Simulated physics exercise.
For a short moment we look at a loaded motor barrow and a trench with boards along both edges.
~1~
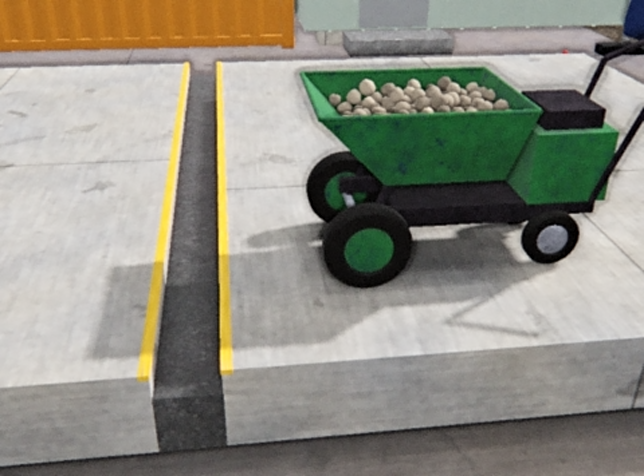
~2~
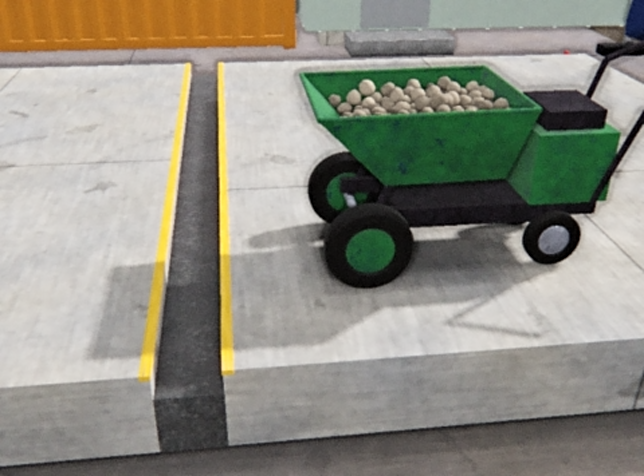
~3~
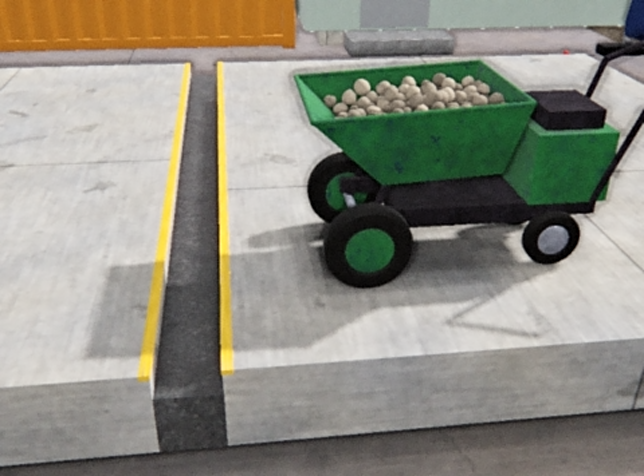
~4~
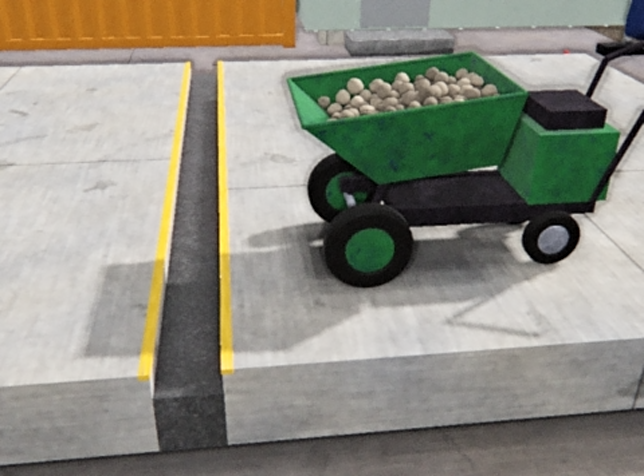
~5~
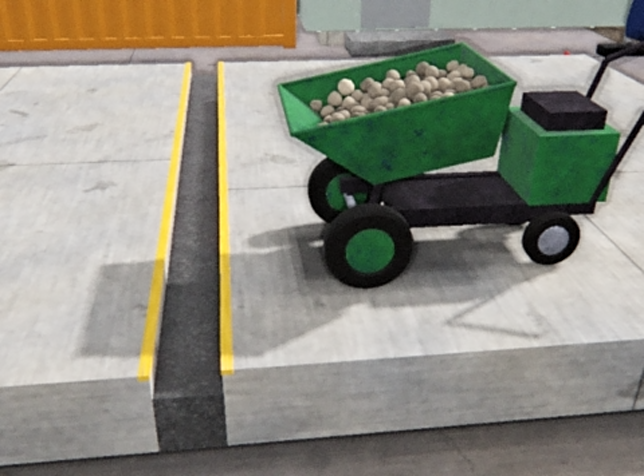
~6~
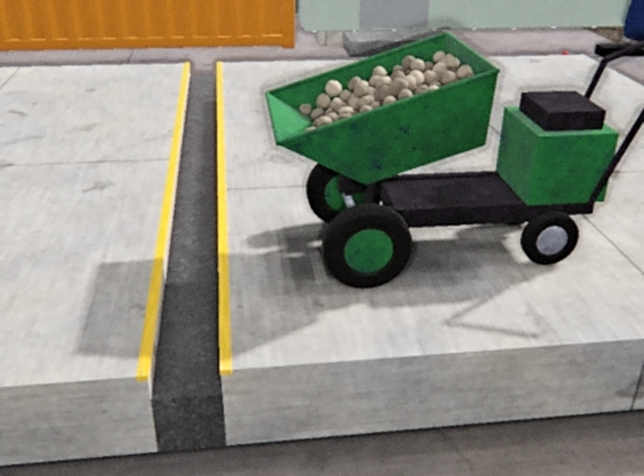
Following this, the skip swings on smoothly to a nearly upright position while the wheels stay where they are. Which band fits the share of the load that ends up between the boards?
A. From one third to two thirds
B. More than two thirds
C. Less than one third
The answer is A.
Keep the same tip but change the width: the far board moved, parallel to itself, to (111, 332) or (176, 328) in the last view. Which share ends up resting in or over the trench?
In turn 80 and 30 in a hundred.
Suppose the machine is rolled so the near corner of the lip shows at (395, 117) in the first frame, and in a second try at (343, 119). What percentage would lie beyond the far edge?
First spot: 0 %, second spot: 20 %.
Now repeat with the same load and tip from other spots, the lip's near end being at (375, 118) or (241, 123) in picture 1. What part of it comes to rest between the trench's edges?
Around 50 % the first time and around 0 % the second.
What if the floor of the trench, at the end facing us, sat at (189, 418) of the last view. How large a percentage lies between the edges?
The share comes to around 80 percent.
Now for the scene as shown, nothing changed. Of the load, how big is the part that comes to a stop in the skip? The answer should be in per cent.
I'd put it at about 25 per cent.
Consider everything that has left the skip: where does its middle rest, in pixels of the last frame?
Around (182, 262).
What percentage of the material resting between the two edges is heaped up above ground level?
I'd put it near 25 in a hundred.
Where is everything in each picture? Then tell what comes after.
The first frame shows lip of the skip (321, 120), level; top of the load (431, 106), river pebbles; first edge of the trench (226, 325); far edge (149, 330), the trench under half as wide as the skip, and shallow for its width.
The second frame shows lip of the skip (320, 121), level; top of the load (442, 116).
The third frame shows lip of the skip (313, 123), tipped barely; top of the load (441, 99).
The fourth frame shows lip of the skip (304, 127), tipped a little; top of the load (446, 104).
The fifth frame shows lip of the skip (293, 135), tipped a little; top of the load (448, 95).
The sixth frame shows lip of the skip (278, 144), tipped clearly; top of the load (434, 87); first edge of the trench (225, 325); far edge (149, 330).
Just after the last frame, skip tipped steeply; every one in the skip.
A moment on, skip tipped right over; roughly half in the skip; just a few short of the trench; roughly a third in or heaped over the trench; just a few beyond it; just a few falling.
Further on, skip tipped right over; roughly a quarter in the skip; just a few short of the trench; roughly half in or heaped over the trench; roughly a quarter beyond it.
When it is over, skip tipped right over; roughly a quarter in the skip; just a few short of the trench; roughly half in or heaped over the trench; roughly a quarter beyond it.
